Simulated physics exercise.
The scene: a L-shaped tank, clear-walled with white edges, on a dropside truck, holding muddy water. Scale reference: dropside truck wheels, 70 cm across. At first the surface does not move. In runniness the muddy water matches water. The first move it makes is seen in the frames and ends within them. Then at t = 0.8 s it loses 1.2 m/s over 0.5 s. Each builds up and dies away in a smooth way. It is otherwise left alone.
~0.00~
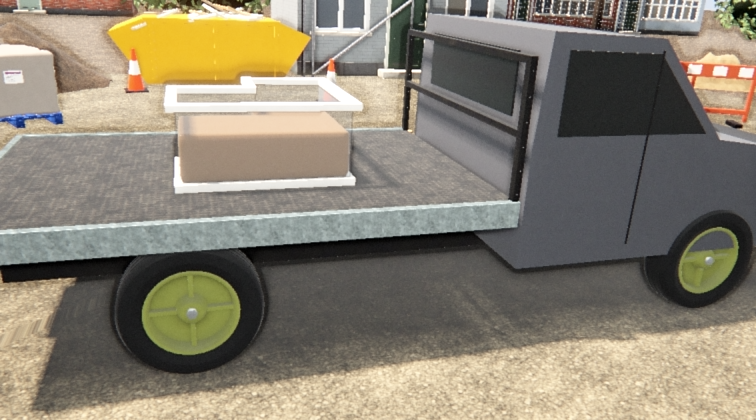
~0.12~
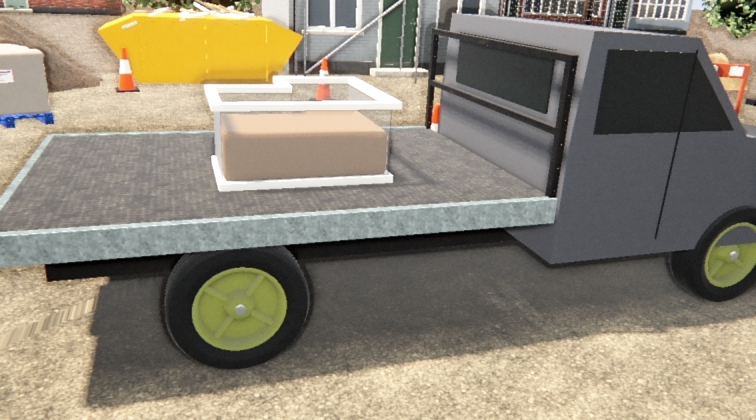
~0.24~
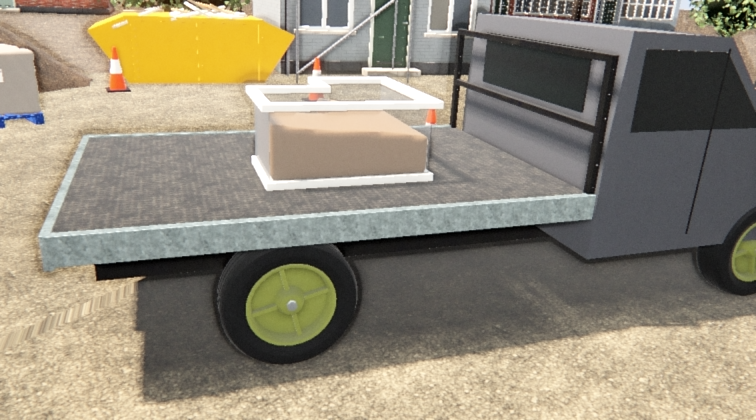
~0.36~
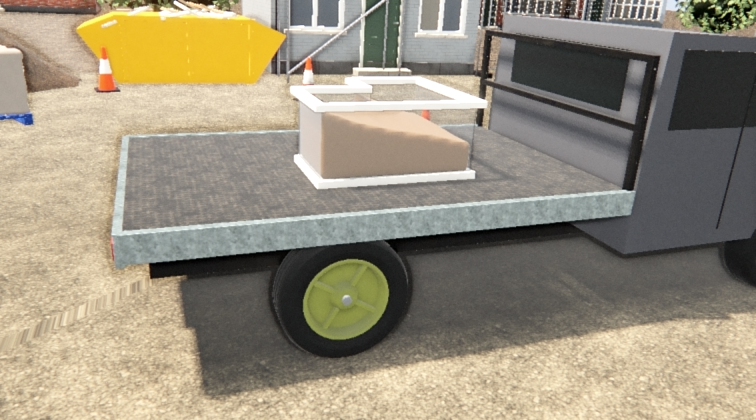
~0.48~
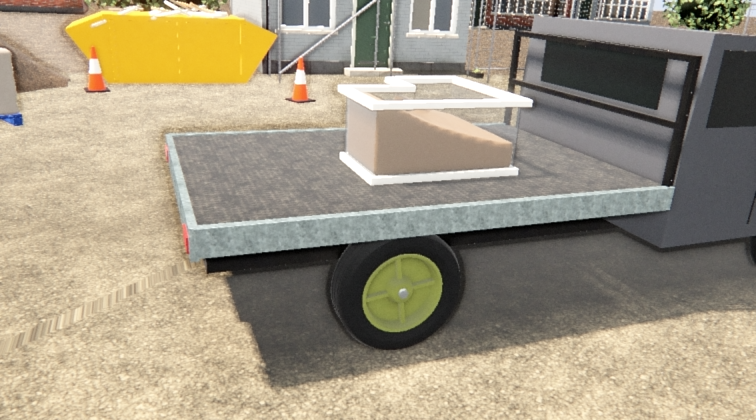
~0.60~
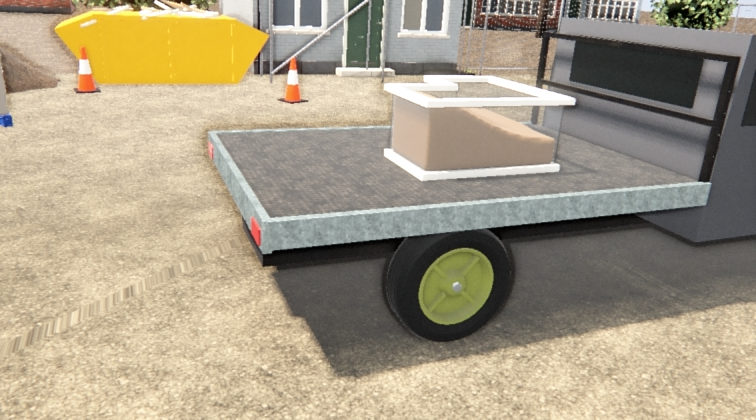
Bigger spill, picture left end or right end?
Right.
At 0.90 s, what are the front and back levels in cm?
The surface sits near 28 cm in front and near 26 cm at the rear.
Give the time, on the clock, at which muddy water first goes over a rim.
About 1.4 seconds.
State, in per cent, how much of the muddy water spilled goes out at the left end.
Share: Near 20%.
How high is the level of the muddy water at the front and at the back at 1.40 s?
At the front the surface is at 48 cm, while at the back it is at 6 cm.
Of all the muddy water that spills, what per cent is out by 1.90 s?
70 %.
Then, 0.90 s in, front 28 cm, middle 21 cm, back 25 cm above the floor; no loss so far.
Then, 1.40 s in, front 47 cm, middle 24 cm, back 6 cm above the floor; the loss stands at 1 per cent, over the right end.
Then, 1.90 s in, front 21 cm, middle 25 cm, back 41 cm above the floor; the loss stands at 4 per cent, mostly over the right end, some over the far side.
Then, 4.28 s in, the loss stands at 5 per cent, over the right end and the far side, a little elsewhere; the right end has passed 3 per cent and the left end 1.
